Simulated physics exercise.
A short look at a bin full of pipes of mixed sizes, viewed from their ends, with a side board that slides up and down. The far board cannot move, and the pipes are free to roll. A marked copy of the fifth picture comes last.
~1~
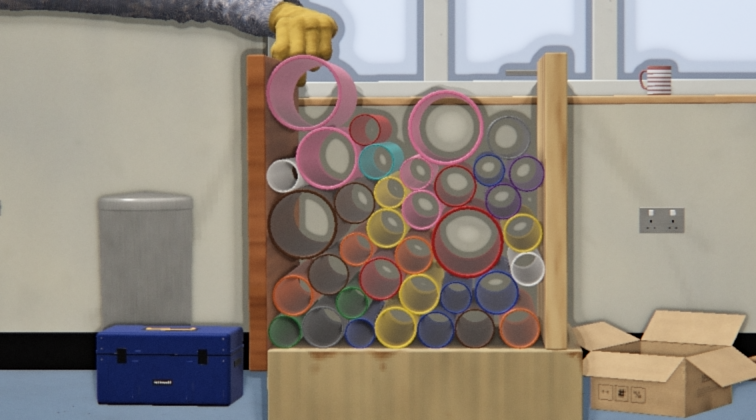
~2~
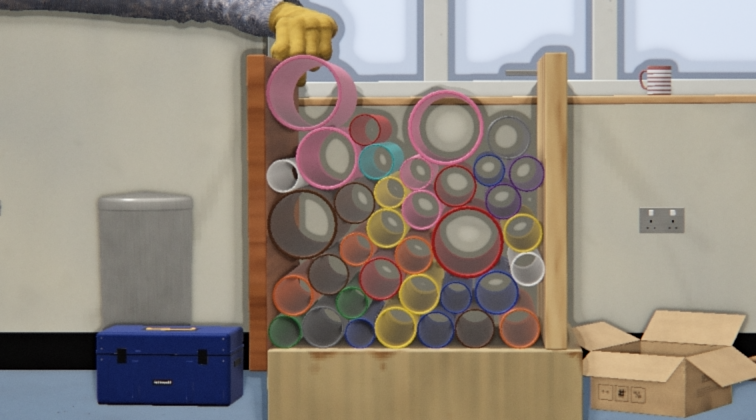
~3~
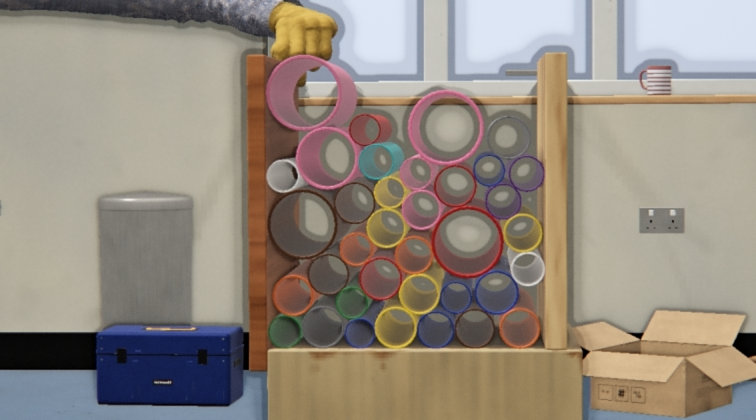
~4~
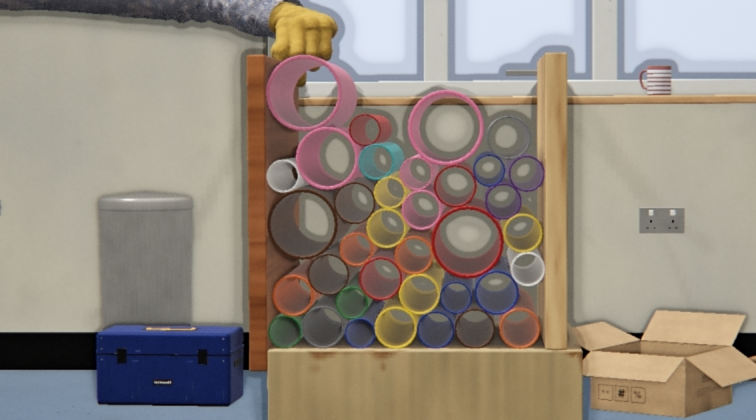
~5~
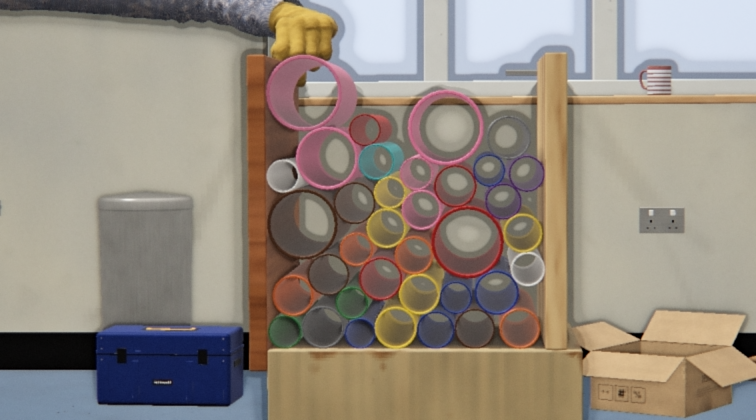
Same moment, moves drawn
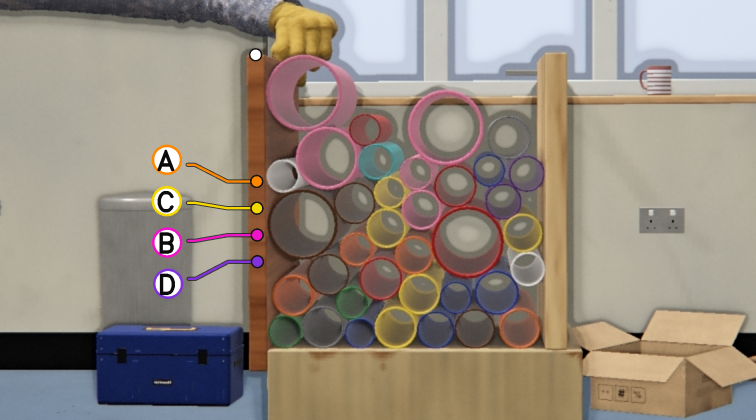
A yellow-gloved hand staying still atop the left side board of a wooden bin stacked with colourful pipes, nothing visibly moving.
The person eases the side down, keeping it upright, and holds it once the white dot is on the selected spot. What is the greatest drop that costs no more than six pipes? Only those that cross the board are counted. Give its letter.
Mark D is as low as it can go.
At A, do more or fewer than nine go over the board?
It loses fewer than nine.
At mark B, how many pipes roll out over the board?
At B the number is two.
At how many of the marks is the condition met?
Four of the four.
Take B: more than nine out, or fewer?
At B, fewer than nine.
On the marked copy, A at (257, 182); B at (257, 235); C at (257, 208); D at (257, 262); the white dot at (256, 55).
With D. Early on, top of the board (266, 142).
Further on, top of the board (267, 240).
At the end, top of the board (267, 261), two out over the board.
As for the rest, A one out over the board; B two out over the board; C one out over the board.
